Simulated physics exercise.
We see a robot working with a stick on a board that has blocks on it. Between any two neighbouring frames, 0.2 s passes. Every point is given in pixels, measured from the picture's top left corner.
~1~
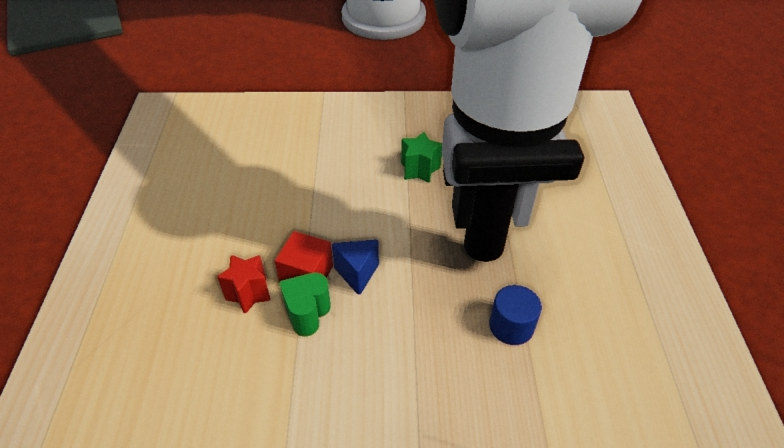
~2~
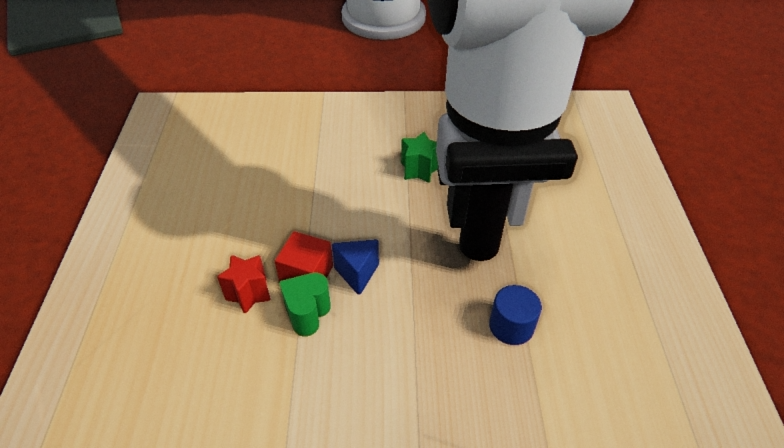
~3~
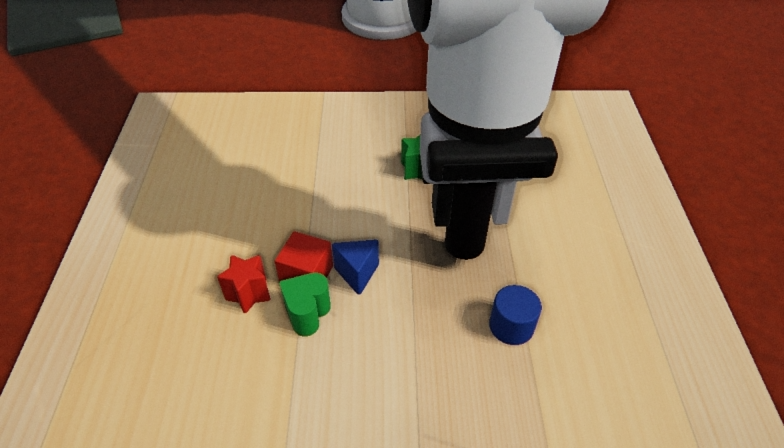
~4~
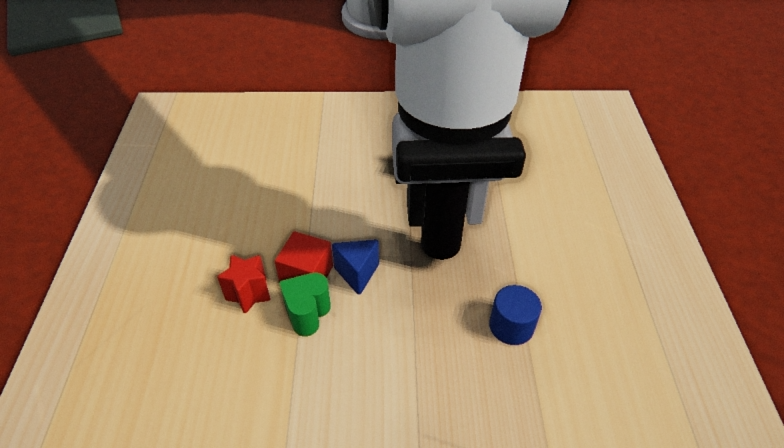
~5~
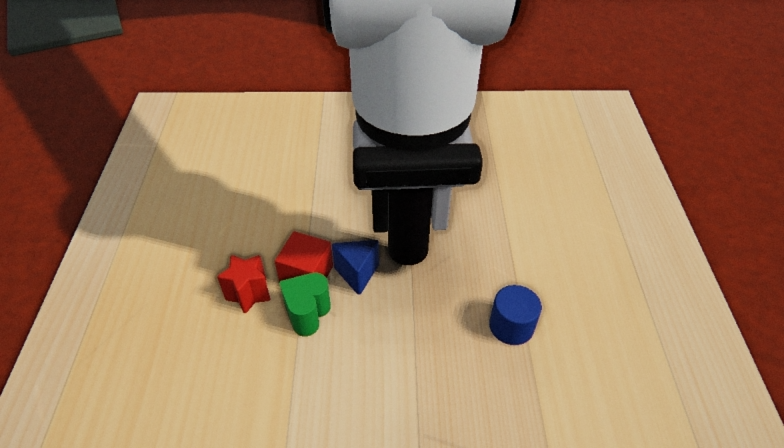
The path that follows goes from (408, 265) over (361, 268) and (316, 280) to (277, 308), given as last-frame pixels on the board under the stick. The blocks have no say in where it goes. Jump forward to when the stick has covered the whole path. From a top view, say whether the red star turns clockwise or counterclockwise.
Against the clock.
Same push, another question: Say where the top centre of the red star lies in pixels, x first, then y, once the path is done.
I expect it at (218, 273).
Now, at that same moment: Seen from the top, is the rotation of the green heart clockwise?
In short: No.
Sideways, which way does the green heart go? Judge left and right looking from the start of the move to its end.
It's pushed left.
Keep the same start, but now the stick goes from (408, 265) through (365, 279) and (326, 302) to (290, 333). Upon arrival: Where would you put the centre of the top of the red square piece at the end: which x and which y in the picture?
My best guess is (276, 247).
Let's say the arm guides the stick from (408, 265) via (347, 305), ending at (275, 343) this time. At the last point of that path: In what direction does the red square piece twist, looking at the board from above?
Viewed from above, counterclockwise.
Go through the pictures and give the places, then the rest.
Tip of the stick at (484, 247), middles of tops, red star at (242, 270), red square piece at (303, 251), green heart at (303, 291), blue triangle at (356, 251), in the first frame.
Stick at (479, 246), nothing pushed, in the second frame.
Stick at (465, 245), nothing pushed, in the third frame.
Stick at (441, 245), nothing pushed, in the fourth frame.
Stick at (408, 250), red star at (242, 270), red square piece at (303, 251), green heart at (303, 291), blue triangle at (356, 251), in the fifth frame.
On the path given first. One third of the way, stick at (360, 253); red square piece at (294, 252); blue triangle at (328, 259), turned 60° anticlockwise.
Two thirds of the way, stick at (312, 266); red star at (224, 272), turned 40° anticlockwise; red square piece at (260, 249); green heart at (295, 304); blue triangle at (279, 275), turned 55° anticlockwise.
At the end, stick at (273, 294); red star at (218, 273), turned 30° anticlockwise; red square piece at (254, 248), turned 25° clockwise; green heart at (291, 313), turned 20° anticlockwise; blue triangle at (234, 300), turned 45° anticlockwise.
